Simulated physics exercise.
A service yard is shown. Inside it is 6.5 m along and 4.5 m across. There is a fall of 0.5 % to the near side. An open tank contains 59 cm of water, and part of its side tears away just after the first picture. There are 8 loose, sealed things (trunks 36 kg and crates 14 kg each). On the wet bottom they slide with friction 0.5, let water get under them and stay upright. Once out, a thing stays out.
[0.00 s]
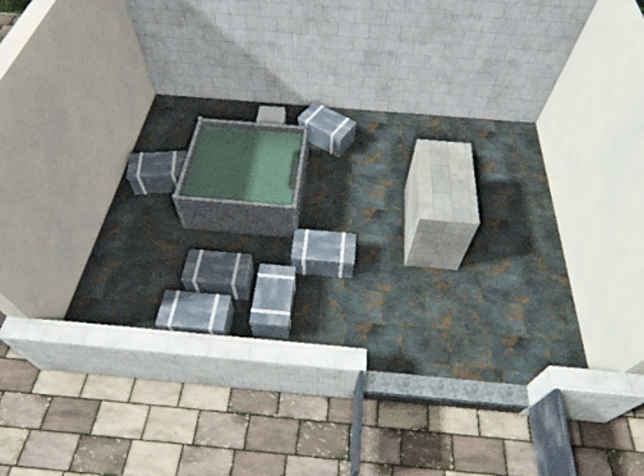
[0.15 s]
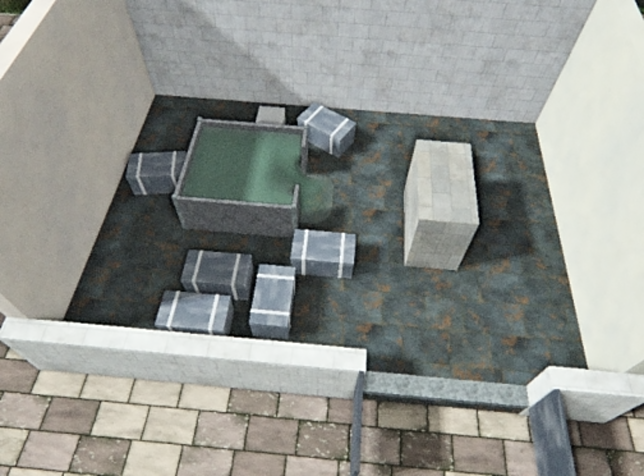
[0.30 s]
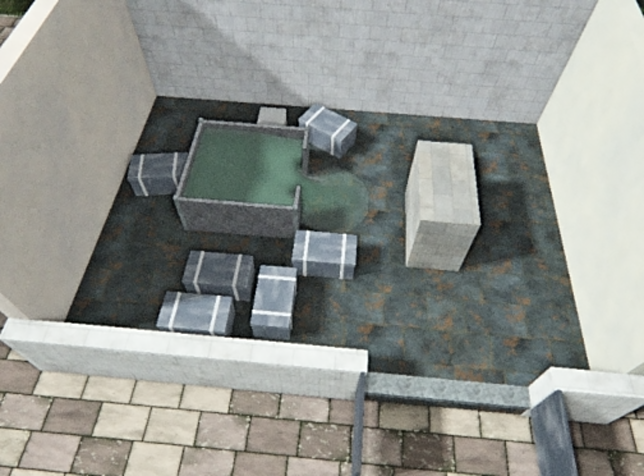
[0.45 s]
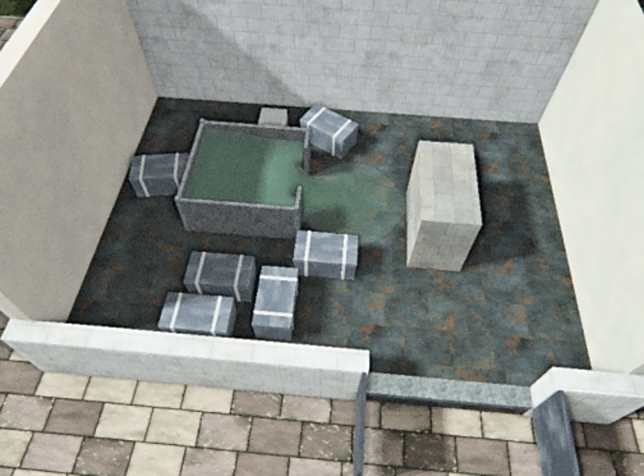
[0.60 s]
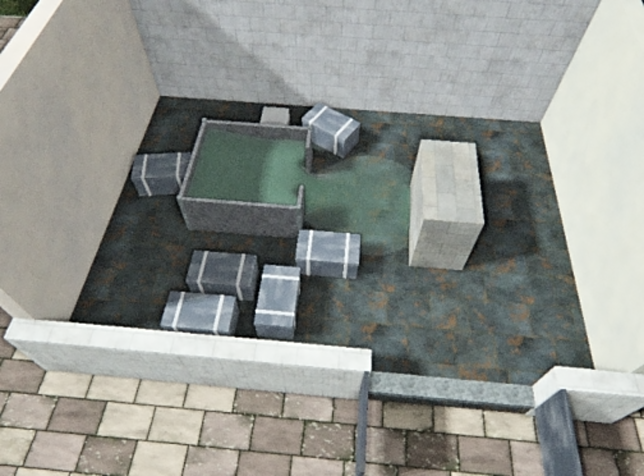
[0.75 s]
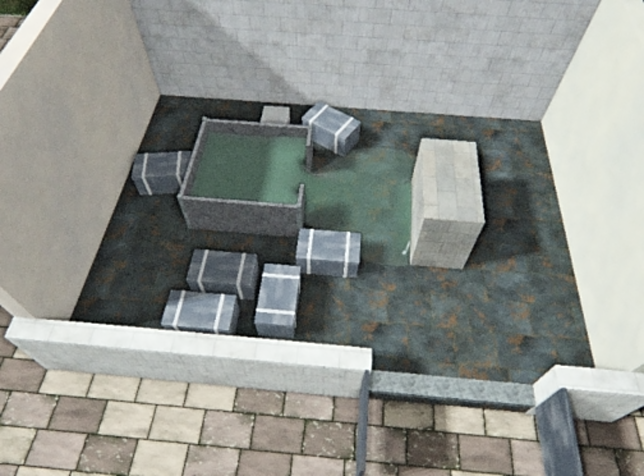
Walled yard with green water pouring through a gap in a tank's right side, spreading to a pale block, strapped trunks unmoved.
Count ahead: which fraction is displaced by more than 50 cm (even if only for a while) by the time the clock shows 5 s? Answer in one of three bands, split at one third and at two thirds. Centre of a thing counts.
Under a third.
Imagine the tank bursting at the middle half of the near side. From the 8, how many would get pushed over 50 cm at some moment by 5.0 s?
In that case the number is 4.
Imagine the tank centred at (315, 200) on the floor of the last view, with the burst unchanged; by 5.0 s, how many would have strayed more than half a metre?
In that case the number is 0.
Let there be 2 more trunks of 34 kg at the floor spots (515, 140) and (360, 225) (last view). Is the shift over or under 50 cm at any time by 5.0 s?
In the order asked they come out beyond the limit, beyond the limit.
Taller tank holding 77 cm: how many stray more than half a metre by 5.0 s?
In that case the number is 1.
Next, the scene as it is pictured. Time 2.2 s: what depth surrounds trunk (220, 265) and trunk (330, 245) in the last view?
Roughly 0 and 2 cm.
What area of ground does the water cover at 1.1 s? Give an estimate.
Some 7.0 m2.
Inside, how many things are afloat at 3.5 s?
Count: 0.
After 1.1 s 0 of 8 are over 50 cm from their spots; 0 afloat.
After 2.2 s 1 of 8 are over 50 cm from their spots; 0 afloat.
After 3.5 s 1 of 8 are over 50 cm from their spots; 0 afloat.
After 5.0 s 1 of 8 are over 50 cm from their spots, and 1 have been at some point; 0 afloat.
